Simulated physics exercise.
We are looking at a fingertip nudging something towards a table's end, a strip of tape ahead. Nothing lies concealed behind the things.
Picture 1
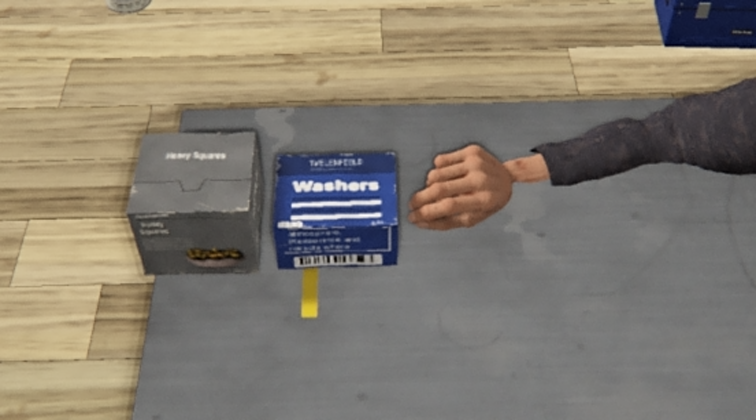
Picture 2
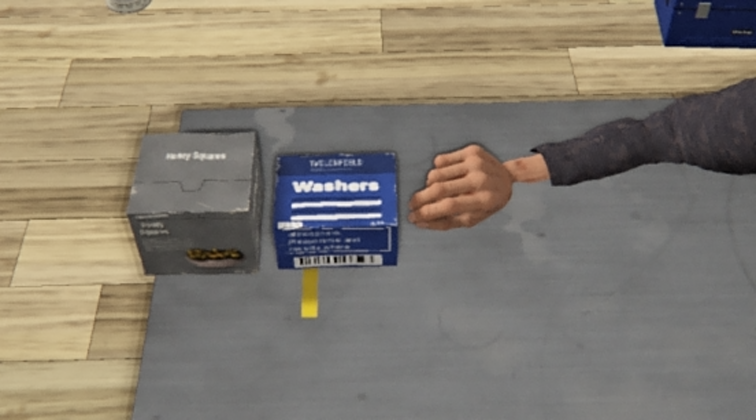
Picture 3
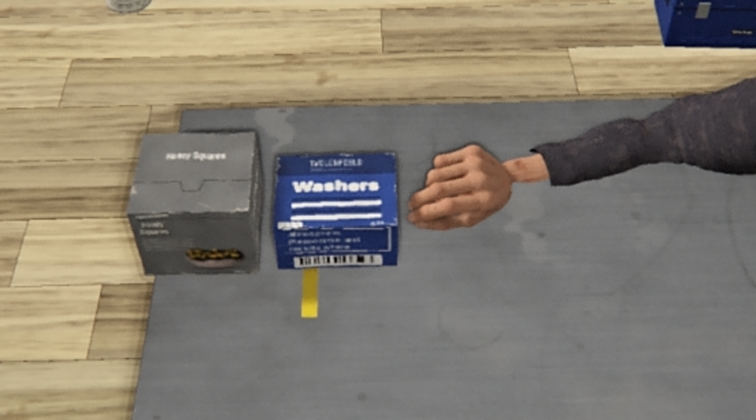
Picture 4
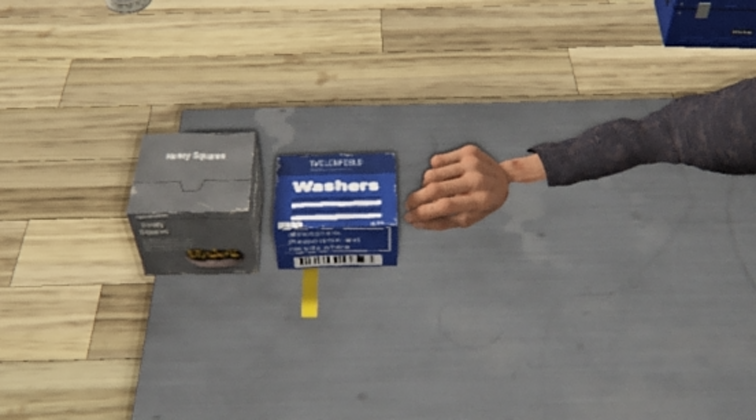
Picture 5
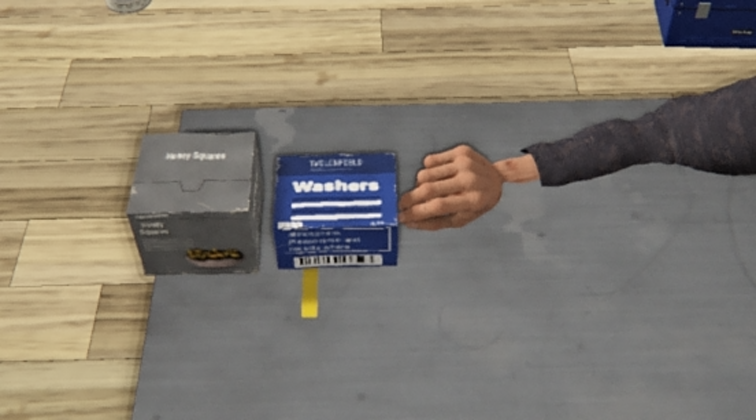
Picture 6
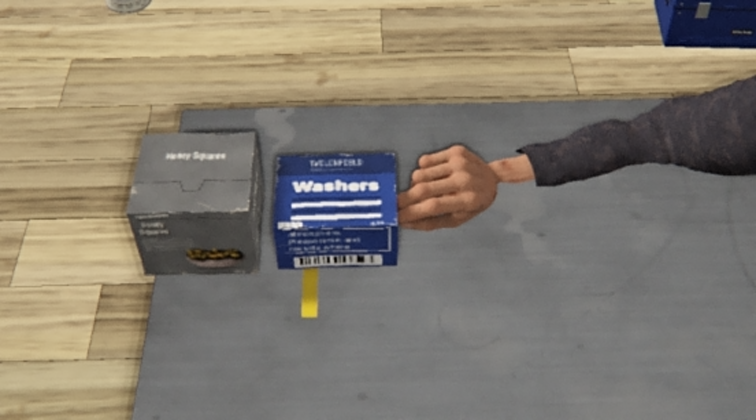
A hand in a dark grey sleeve reaches in from the right beside a blue box labelled "Washers," seen from above on a grey surface over pale wooden planks. A grey box stands to its left, a yellow strip of tape lies just below, and another blue object sits at the top right. The hand edges slightly left to the box's side, while the boxes and camera stay still.
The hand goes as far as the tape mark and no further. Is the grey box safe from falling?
So the grey box goes off the side.
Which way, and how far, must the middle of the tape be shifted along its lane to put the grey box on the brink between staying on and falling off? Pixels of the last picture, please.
A shift of 32 pixels, going right.
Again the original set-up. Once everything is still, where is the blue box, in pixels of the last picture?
Its middle finishes close to (242, 213) in the last view.
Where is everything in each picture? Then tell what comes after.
Grey box (200, 203); blue box (337, 210), in the first picture.
Grey box (200, 204); blue box (337, 210), in the second picture.
Grey box (200, 203); blue box (337, 210), in the third picture.
Grey box (200, 204); blue box (337, 210), in the fourth picture.
Grey box (200, 203); blue box (337, 210), in the fifth picture.
Grey box (200, 203); blue box (337, 210), in the sixth picture.
Then, 1.30 s on from there, grey box on its way down.
In the end, the grey box falls off the table.
